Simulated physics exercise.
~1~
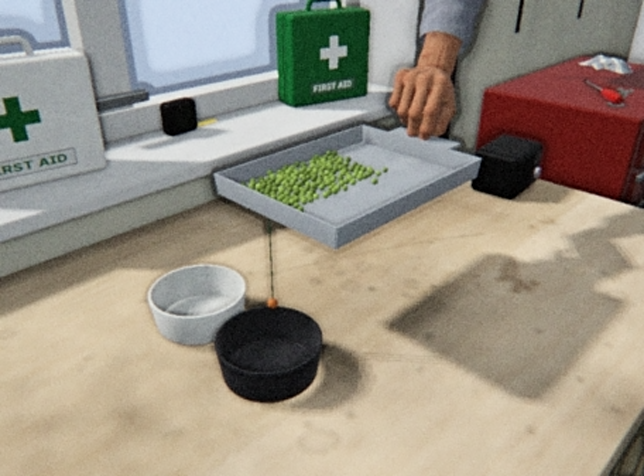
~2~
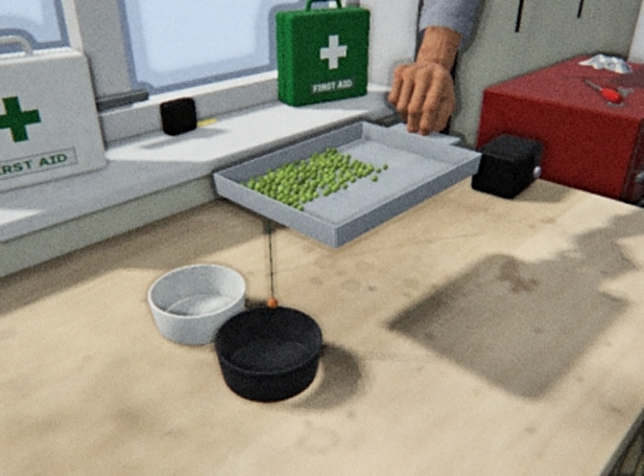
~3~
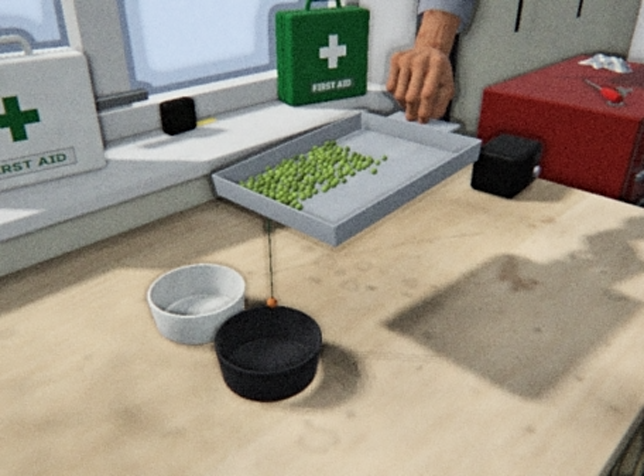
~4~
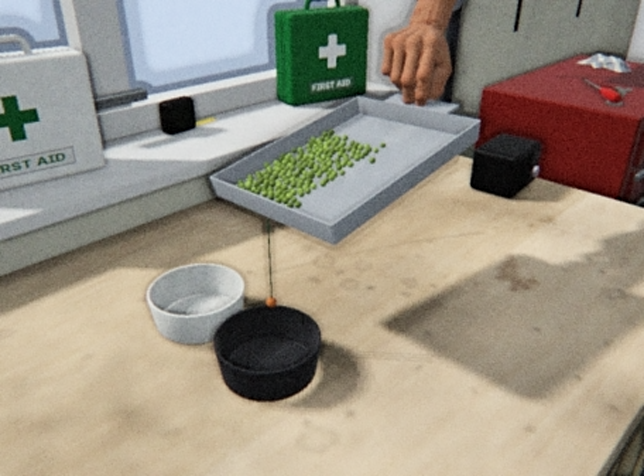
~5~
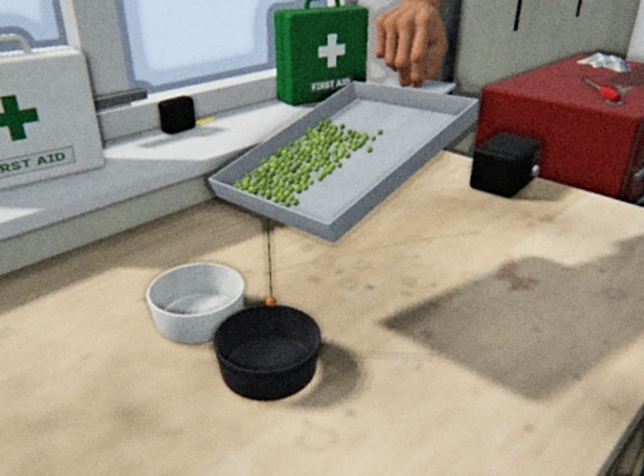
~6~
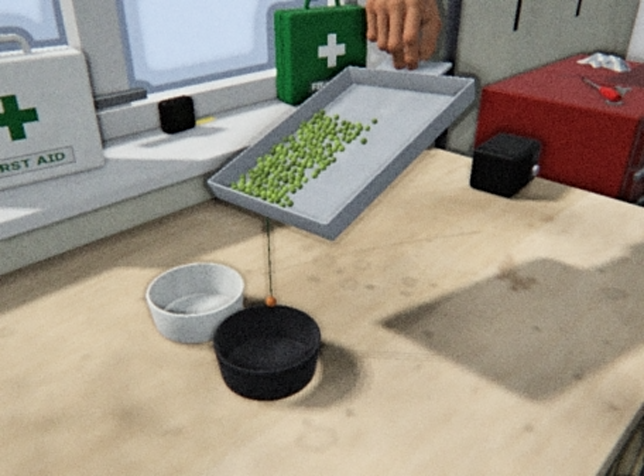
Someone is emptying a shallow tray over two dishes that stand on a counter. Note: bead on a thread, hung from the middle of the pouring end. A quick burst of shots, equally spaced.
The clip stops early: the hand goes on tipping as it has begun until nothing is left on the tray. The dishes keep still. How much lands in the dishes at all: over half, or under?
The dishes gather above half.
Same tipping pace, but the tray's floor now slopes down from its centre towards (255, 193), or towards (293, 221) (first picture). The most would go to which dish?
Case one goes to the left-side dish, case two to the right-side dish.
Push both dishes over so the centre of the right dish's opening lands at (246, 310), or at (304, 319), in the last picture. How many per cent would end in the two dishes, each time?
About 60% on the first try and 30% on the second.
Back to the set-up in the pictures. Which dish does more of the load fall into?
Well, that is left of the pair.
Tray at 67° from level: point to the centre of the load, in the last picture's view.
I'd put it at about (252, 171).
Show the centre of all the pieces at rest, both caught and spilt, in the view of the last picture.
Centre at rest: Close to (201, 327).
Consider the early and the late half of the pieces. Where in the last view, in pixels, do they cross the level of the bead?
About (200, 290) to begin with, then about (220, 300).
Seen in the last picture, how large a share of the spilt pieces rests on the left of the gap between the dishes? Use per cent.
Estimate: About 90 percent.
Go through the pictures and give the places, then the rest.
In the first frame, corners of the pouring end at (217, 174) and (336, 227), level; middle of the load at (306, 180), dried peas; left dish at (159, 322); right dish at (228, 377); bead on its thread at (273, 303).
In the second frame, corners of the pouring end at (217, 174) and (336, 226), level; middle of the load at (306, 178).
In the third frame, corners of the pouring end at (215, 175) and (334, 225), tipped barely, lowest at the left corner; middle of the load at (305, 174).
In the fourth frame, corners of the pouring end at (213, 177) and (331, 224), tipped a little, lowest at the left corner; middle of the load at (303, 168).
In the fifth frame, corners of the pouring end at (211, 179) and (328, 222), tipped clearly, lowest at the left corner; middle of the load at (300, 163).
In the sixth frame, corners of the pouring end at (210, 181) and (326, 222), tipped clearly, lowest at the left corner; middle of the load at (294, 159), about half on the move; left dish at (157, 321); right dish at (226, 375).
Soon after the last picture, tray tipped steeply; all on the tray.
A little later, tray tipped past a quarter turn; nearly all on the tray; a stray few in the left dish; a stray few in the air.
Later still, tray tipped past a quarter turn; about a quarter in the right dish; about two thirds in the left dish; about a quarter outside both.
At rest, tray tipped past a quarter turn; about a quarter in the right dish; about two thirds in the left dish; about a quarter outside both.
